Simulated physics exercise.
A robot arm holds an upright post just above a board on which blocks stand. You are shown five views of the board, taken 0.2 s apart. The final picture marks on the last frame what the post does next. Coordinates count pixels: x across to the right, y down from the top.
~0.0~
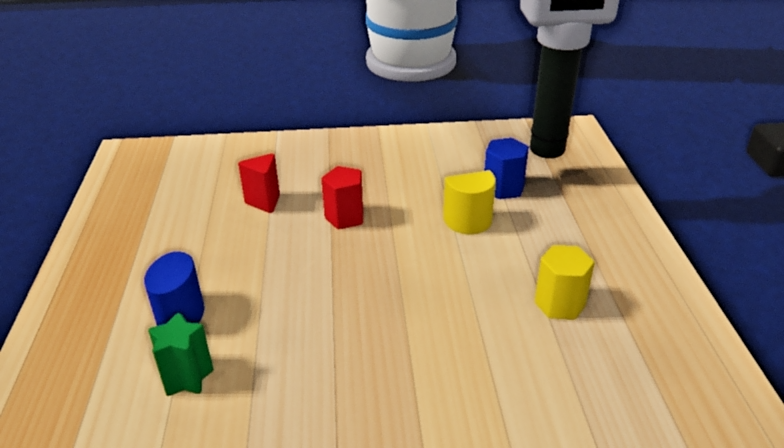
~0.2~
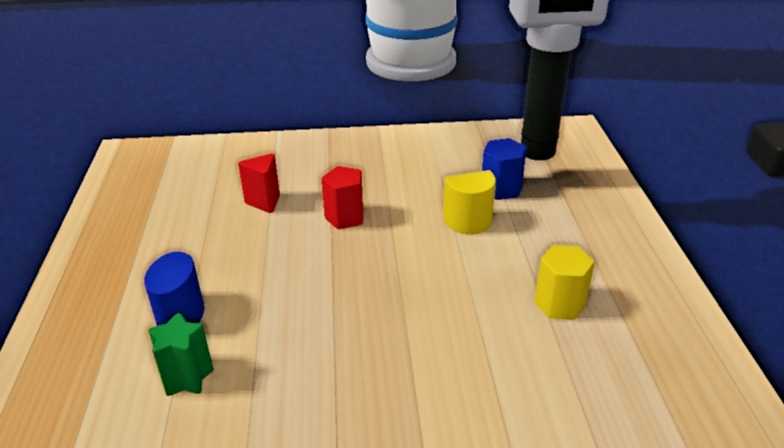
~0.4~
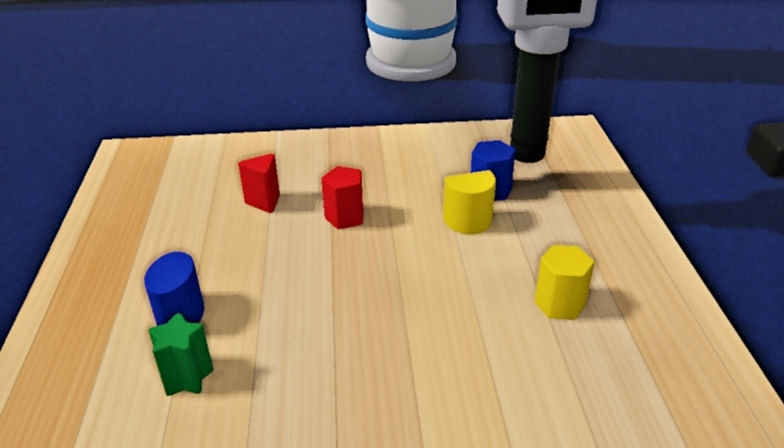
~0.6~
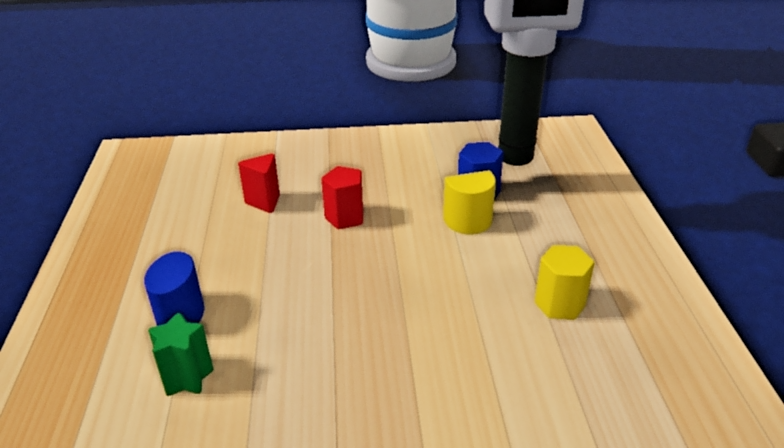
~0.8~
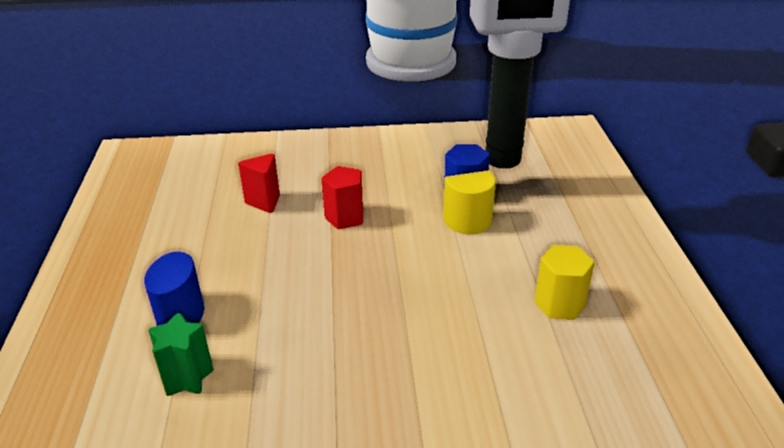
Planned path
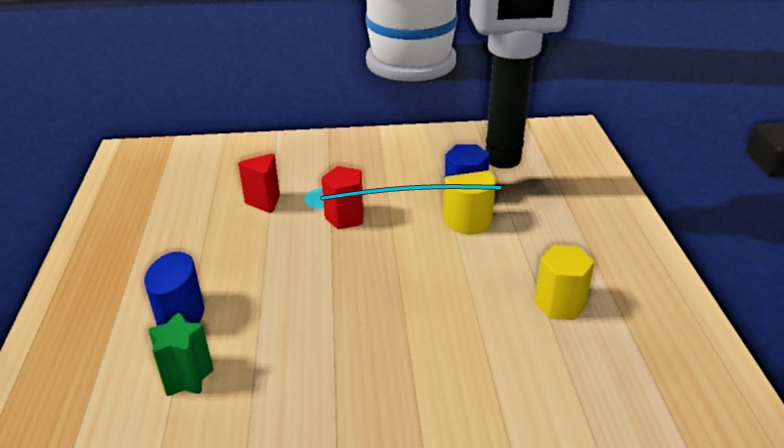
A robot arm holding a black post moved left along the far side of a wooden board, pushing a blue hexagonal block behind the yellow half-round one while the other blocks stayed still.
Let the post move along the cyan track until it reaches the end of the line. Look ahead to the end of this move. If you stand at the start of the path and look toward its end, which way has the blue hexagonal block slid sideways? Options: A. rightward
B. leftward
B: Leftward.
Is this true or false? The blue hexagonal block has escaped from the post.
The claim holds.
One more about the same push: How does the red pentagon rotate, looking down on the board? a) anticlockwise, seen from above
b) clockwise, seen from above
b - clockwise, seen from above.
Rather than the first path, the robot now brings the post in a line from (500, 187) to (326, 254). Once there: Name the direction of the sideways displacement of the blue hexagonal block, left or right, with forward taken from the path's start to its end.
It slides rightward.
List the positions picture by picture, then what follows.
The first picture shows post's lower end at (547, 151); red pentagon at (343, 176); blue hexagonal block at (508, 148); yellow half-round block at (473, 181).
The second picture shows post at (538, 153); blue hexagonal block at (505, 148).
The third picture shows post at (527, 155); blue hexagonal block at (494, 150).
The fourth picture shows post at (516, 158); blue hexagonal block at (482, 152).
The fifth picture shows post at (503, 161); red pentagon at (343, 176); blue hexagonal block at (468, 153); yellow half-round block at (473, 181).
Drawn move, from (500, 187) by way of (411, 188) to (323, 198).
The first path, step by step. One third of the way, post at (440, 160); blue hexagonal block at (406, 158), turned 25° anticlockwise.
Two thirds of the way, post at (379, 163); red pentagon at (326, 184), turned 15° clockwise; blue hexagonal block at (358, 169), turned 80° anticlockwise.
At the end, post at (320, 171); red pentagon at (313, 202), turned 50° clockwise; blue hexagonal block at (330, 179), turned 170° anticlockwise; yellow half-round block still.
